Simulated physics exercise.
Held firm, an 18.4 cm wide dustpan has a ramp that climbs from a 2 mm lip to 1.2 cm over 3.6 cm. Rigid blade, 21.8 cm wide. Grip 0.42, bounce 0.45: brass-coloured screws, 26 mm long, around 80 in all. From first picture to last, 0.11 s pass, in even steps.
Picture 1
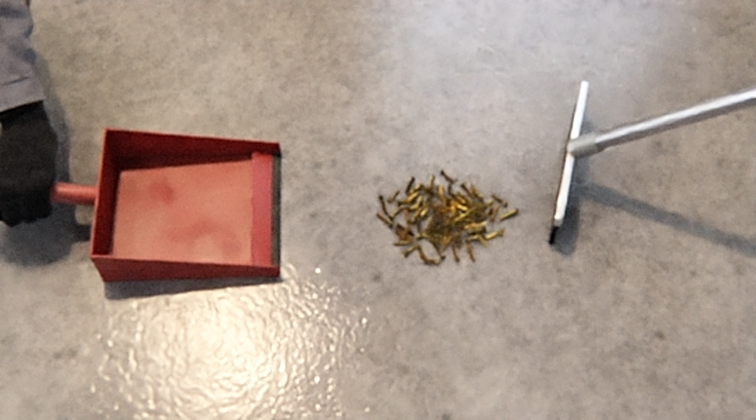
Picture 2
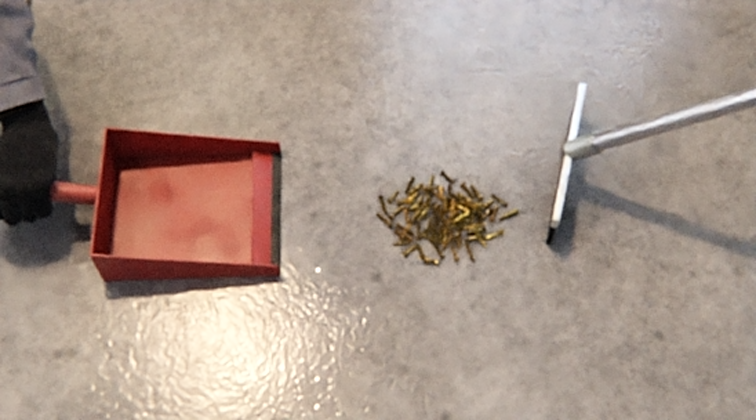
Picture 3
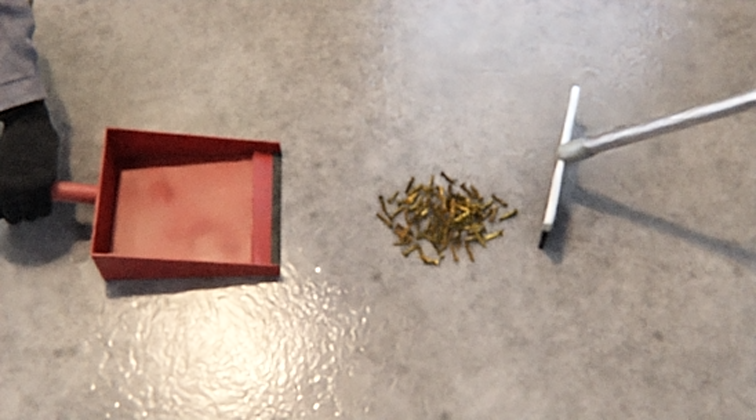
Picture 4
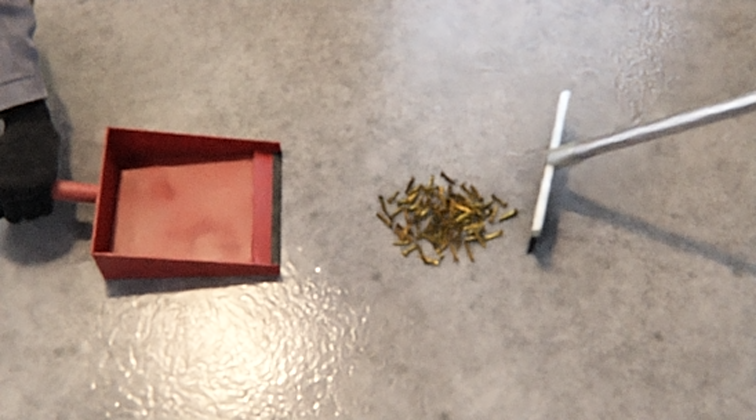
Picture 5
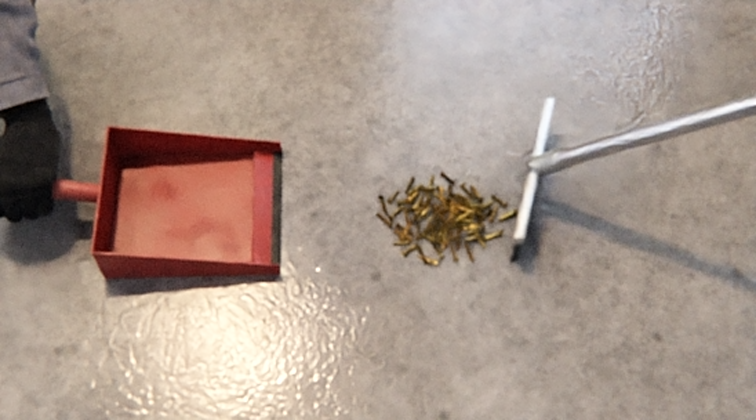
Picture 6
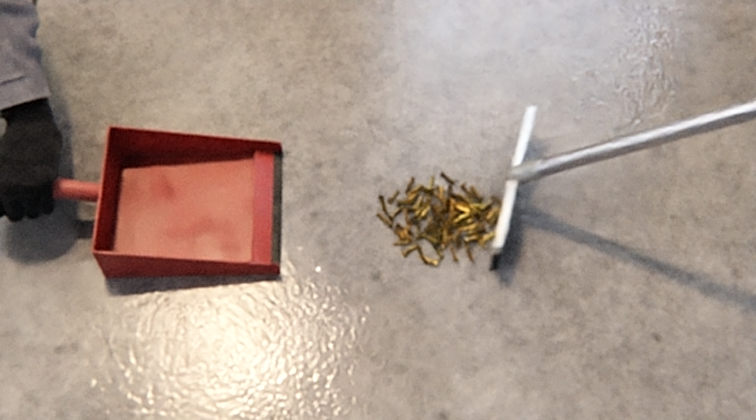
On a grey concrete floor, a gloved hand at the left holds a red dustpan still, its open edge facing a small pile of brass-coloured screws. From the right, a long-handled blade slides slowly leftward across the gap, then meets the pile's right edge and nudges a few screws.
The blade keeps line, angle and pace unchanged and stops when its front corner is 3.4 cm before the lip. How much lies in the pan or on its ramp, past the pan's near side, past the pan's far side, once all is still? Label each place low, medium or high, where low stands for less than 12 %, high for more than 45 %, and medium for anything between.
In the pan or on its ramp: Medium. Past the pan's near side: Medium. Past the pan's far side: Low.
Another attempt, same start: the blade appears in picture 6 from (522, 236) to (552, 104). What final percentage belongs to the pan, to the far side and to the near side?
Pan 0; far 5; near 15.
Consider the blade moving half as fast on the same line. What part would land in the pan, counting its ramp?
Share: Near 0 %.
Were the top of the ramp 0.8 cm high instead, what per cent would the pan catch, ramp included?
With that ramp, near 25 per cent.
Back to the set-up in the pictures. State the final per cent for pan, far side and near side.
Pan 25, near side 15, far side 5.
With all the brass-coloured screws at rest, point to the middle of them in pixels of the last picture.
Centre at rest: Approx. (285, 231) px.
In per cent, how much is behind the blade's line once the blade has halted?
Some 5 percent of it.
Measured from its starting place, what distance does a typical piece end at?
About 20 cm.
Then, 0.11 s after the last picture, middle of the blade 17 cm from the lip; 0 % over the lip, far side 0 %, near side 5 %.
Then, 0.19 s after the last picture, middle of the blade 9 cm from the lip; 0 % over the lip, far side 0 %, near side 10 %.
Then, 0.40 s after the last picture, middle of the blade 7 cm from the lip; 30 % over the lip, far side 10 %, near side 15 %.
In the end, pan 25 %, near side 15 %, far side 5 %, in front of the lip or behind the blade 50 %.
